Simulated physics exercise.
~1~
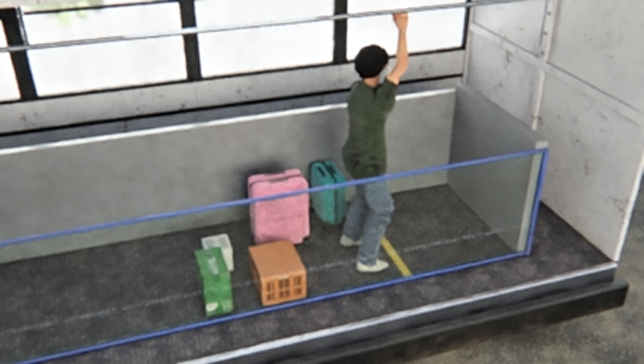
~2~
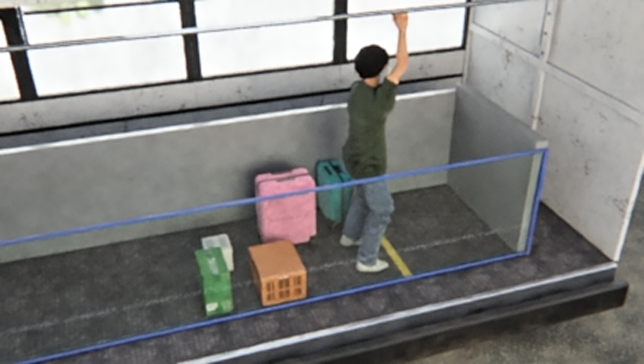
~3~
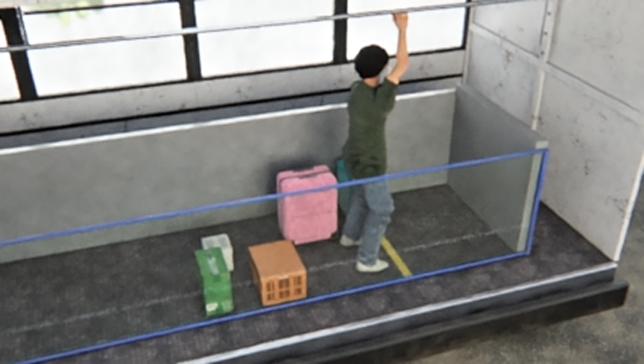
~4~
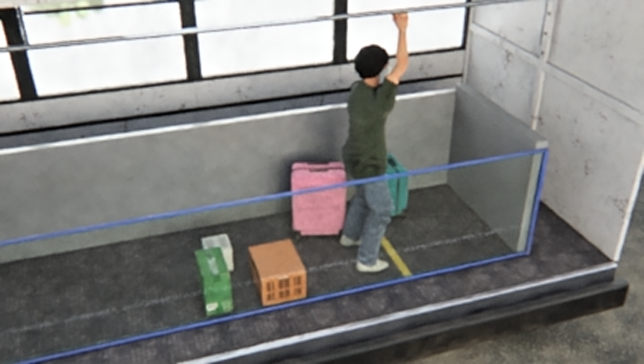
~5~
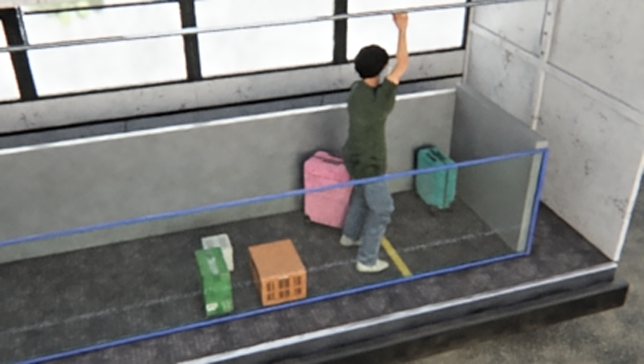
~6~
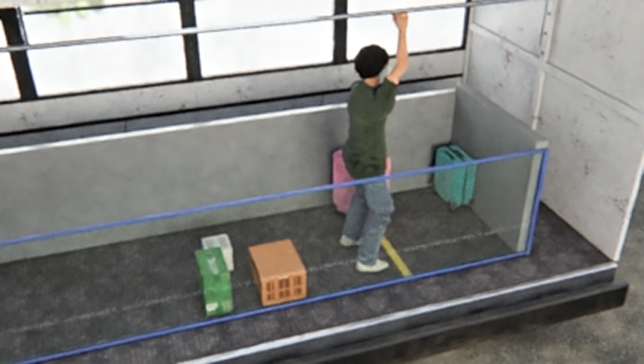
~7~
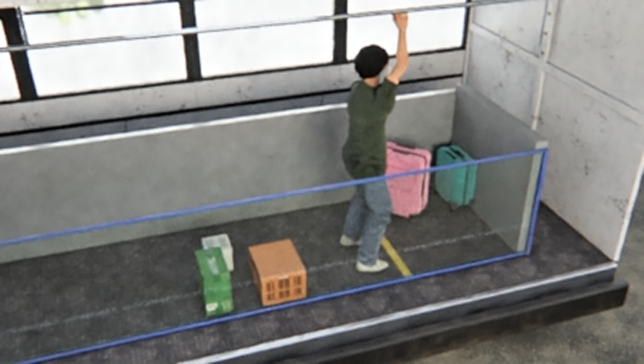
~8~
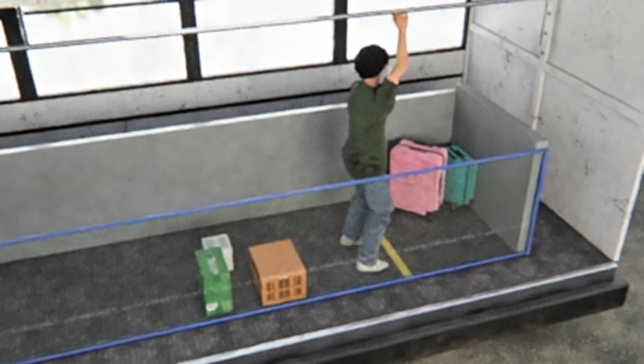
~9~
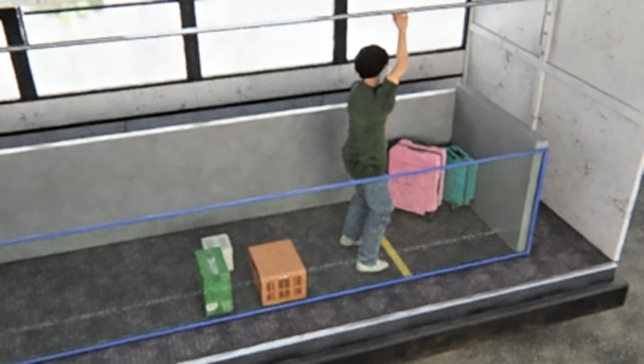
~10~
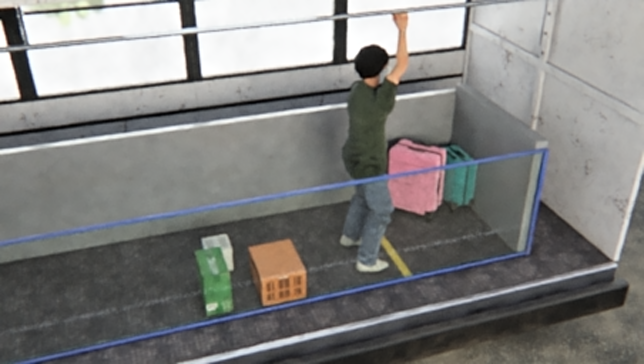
The clip opens on a person in a dark green shirt and jeans standing in a walled bay, one arm raised to a rail overhead, with a pink wheeled case and a smaller teal one upright behind them to the left. Both cases roll right, the teal one leading as it passes behind the person's legs and emerges near the end wall. The pink case follows behind the person and comes out beside the teal one. Both end upright and still, past the yellow line, while the orange crate, green carton and white tub never move.
